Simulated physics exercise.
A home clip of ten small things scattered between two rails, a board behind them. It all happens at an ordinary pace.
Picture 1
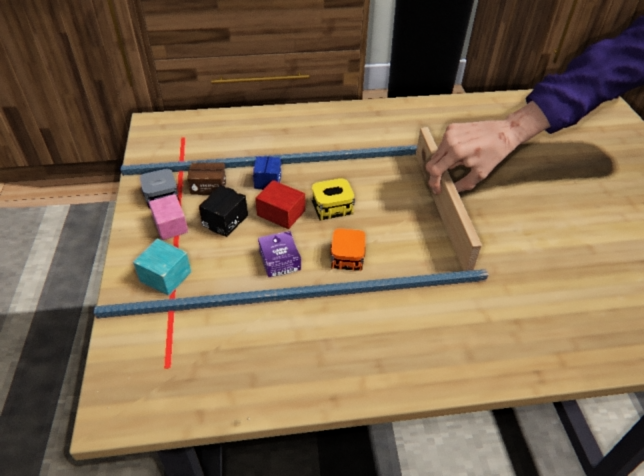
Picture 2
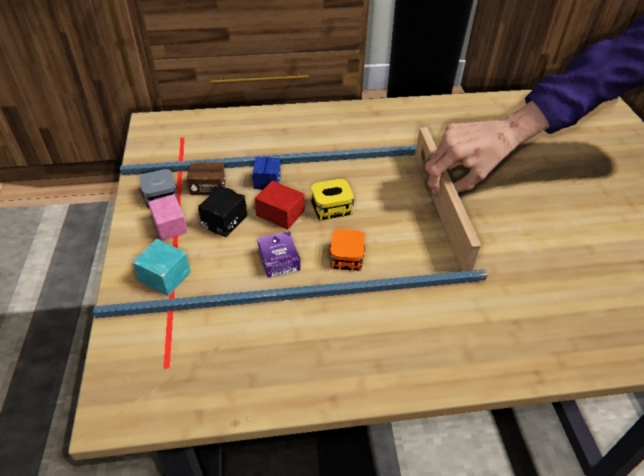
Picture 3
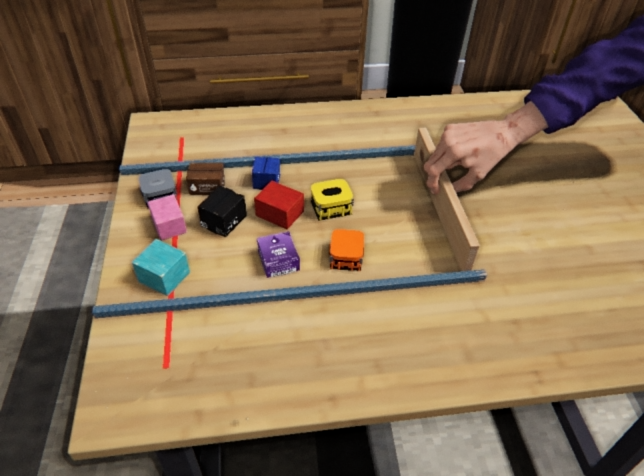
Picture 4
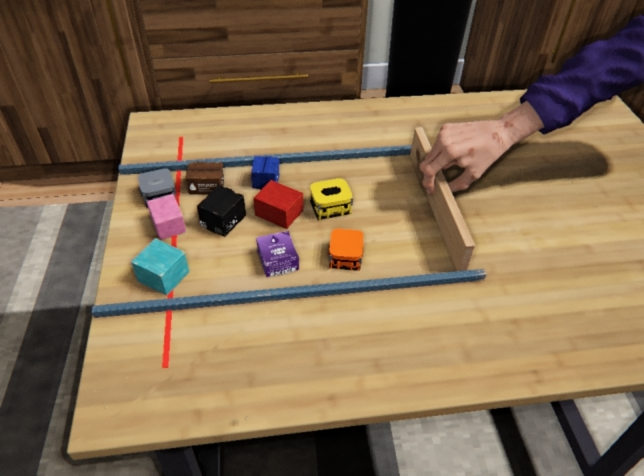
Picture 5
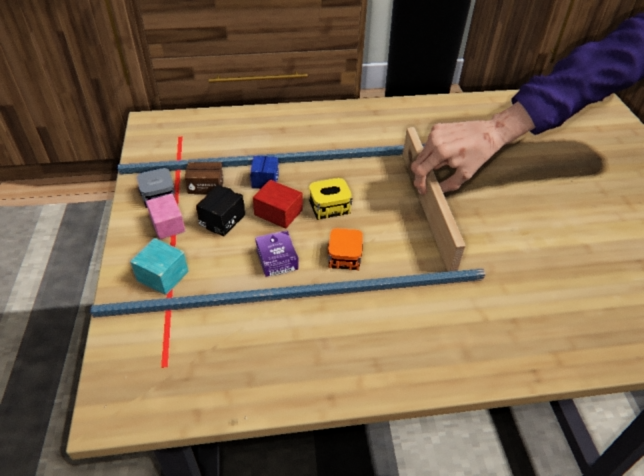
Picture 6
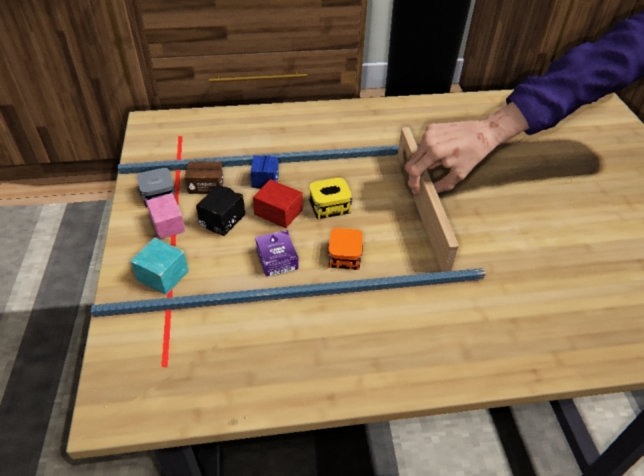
A hand in a purple sleeve slid a wooden board slightly left between two blue rails, while the small colourful blocks and boxes scattered in front of it, some near a red line, stayed practically still.
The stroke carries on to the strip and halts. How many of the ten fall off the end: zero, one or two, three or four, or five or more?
The number that fall off is three or four.
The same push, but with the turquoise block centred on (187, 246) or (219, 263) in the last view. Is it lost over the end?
In turn it goes over; comes down.
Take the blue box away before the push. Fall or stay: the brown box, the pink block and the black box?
The brown box is kept, the pink block comes down, the black box falls.
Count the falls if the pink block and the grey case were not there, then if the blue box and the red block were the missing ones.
2 in the first case, 2 in the second.
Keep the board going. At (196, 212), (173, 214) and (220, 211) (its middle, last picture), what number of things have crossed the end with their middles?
The counts: 2, 4 and 1.
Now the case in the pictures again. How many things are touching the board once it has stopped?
3 of them.
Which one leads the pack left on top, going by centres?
It is the red block.
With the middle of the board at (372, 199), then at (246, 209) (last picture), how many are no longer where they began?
The counts are 0 and 9.
Soon after, none off yet; grey case at rest near (157, 188); turquoise block at rest near (160, 266); pink block at rest near (166, 216).
Then, none off yet; grey case at rest near (157, 188); turquoise block at rest near (158, 266); pink block moved about its own width near (125, 223).
At rest, the number that fall off is three or four; fallen, black box, pink block, turquoise block and grey case.
